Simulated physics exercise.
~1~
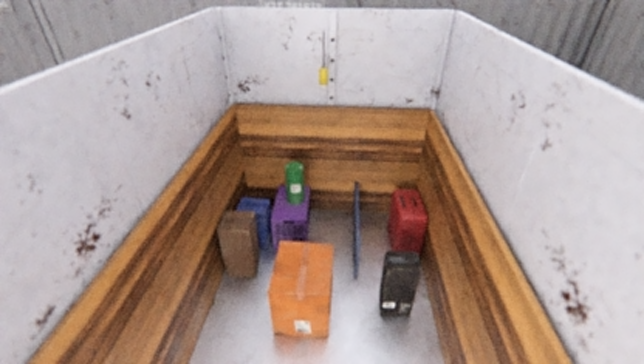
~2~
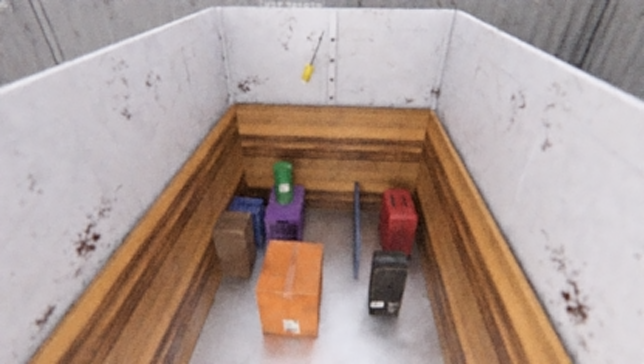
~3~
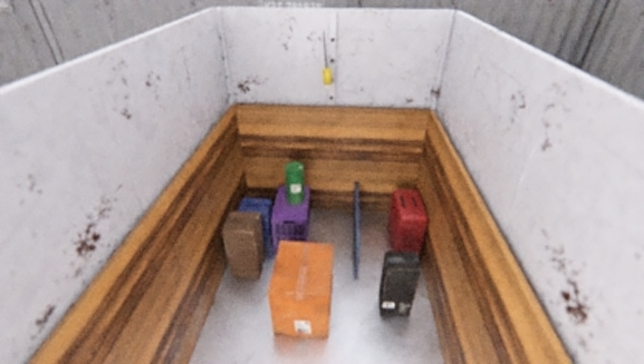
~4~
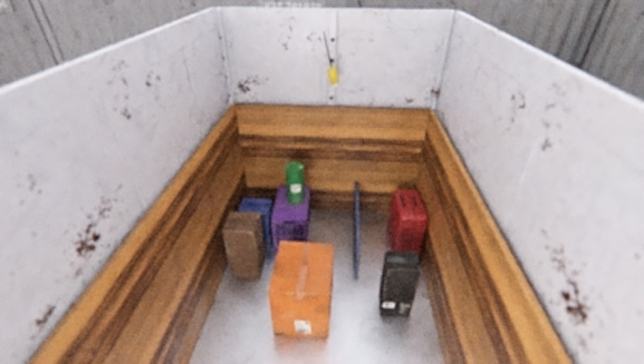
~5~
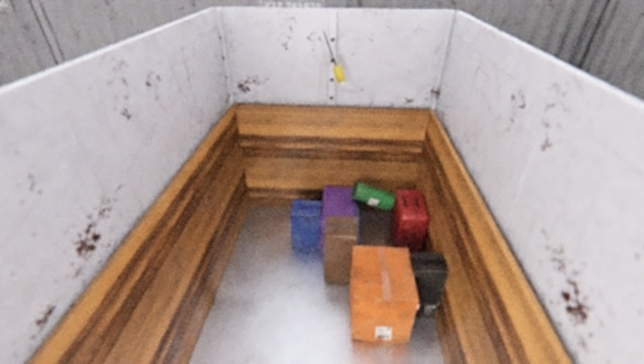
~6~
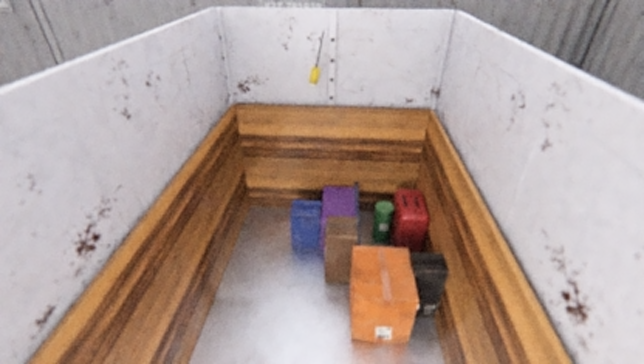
The video shows boxes and cases shifting slightly left and back in a wood-lined bay as a yellow lamp swings, then most sliding right; the green canister tips off the purple chest and ends upside down on the floor beside the red case.
